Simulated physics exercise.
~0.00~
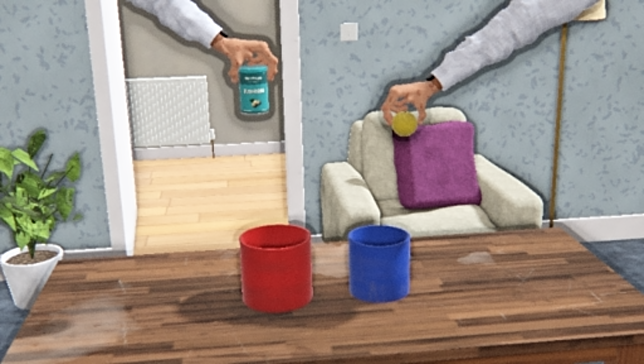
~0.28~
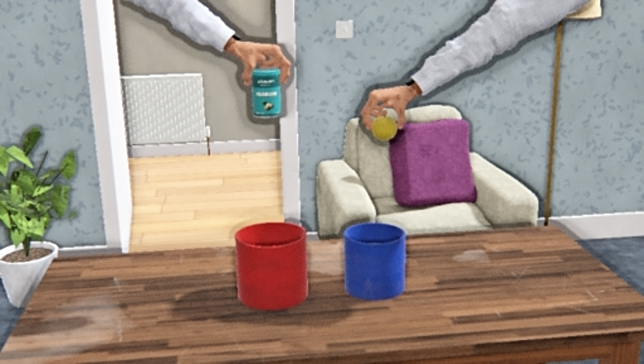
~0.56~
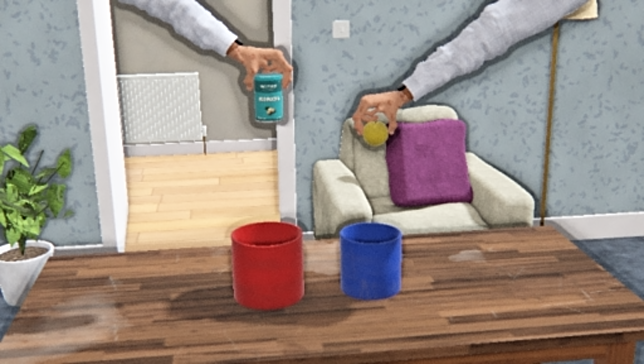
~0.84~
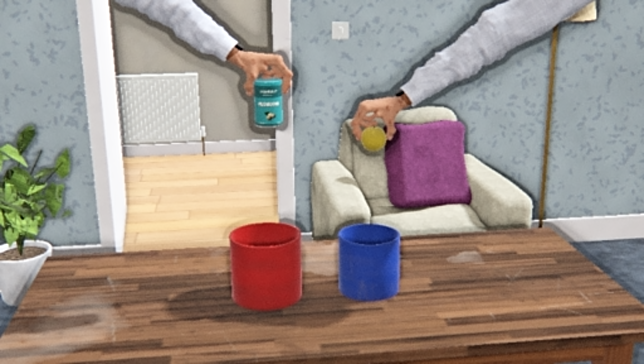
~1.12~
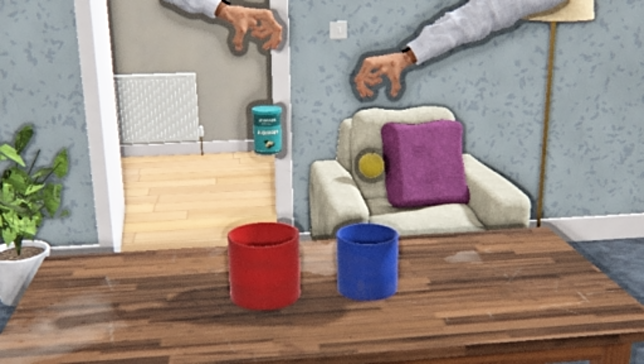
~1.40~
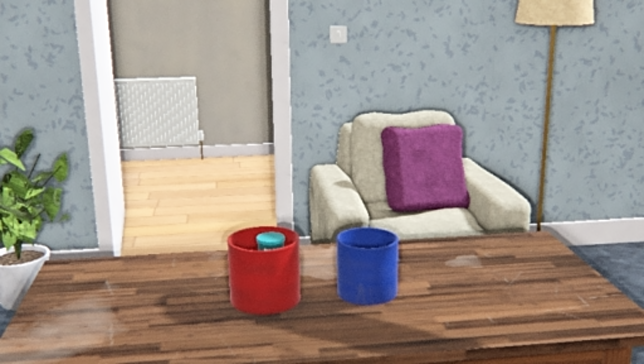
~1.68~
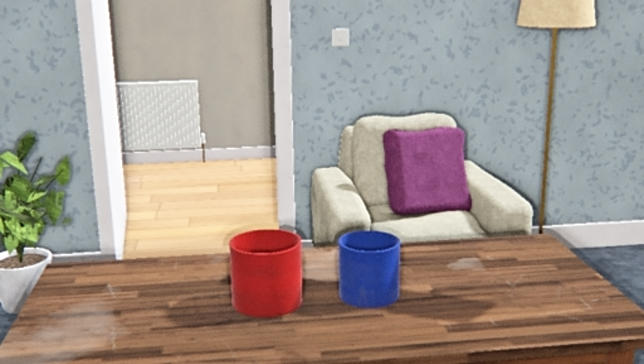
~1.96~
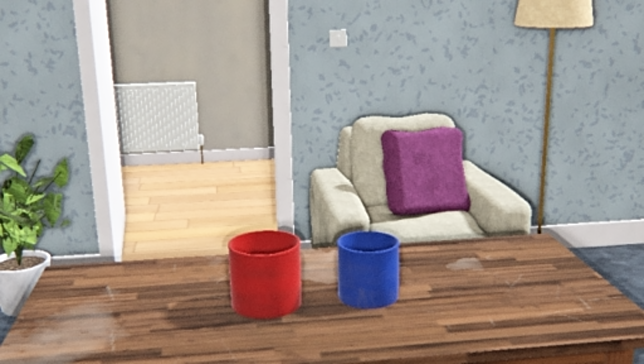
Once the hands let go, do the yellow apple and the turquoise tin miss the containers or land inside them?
Both land inside. The turquoise tin drops into the red bucket and the yellow apple drops into the blue pot.
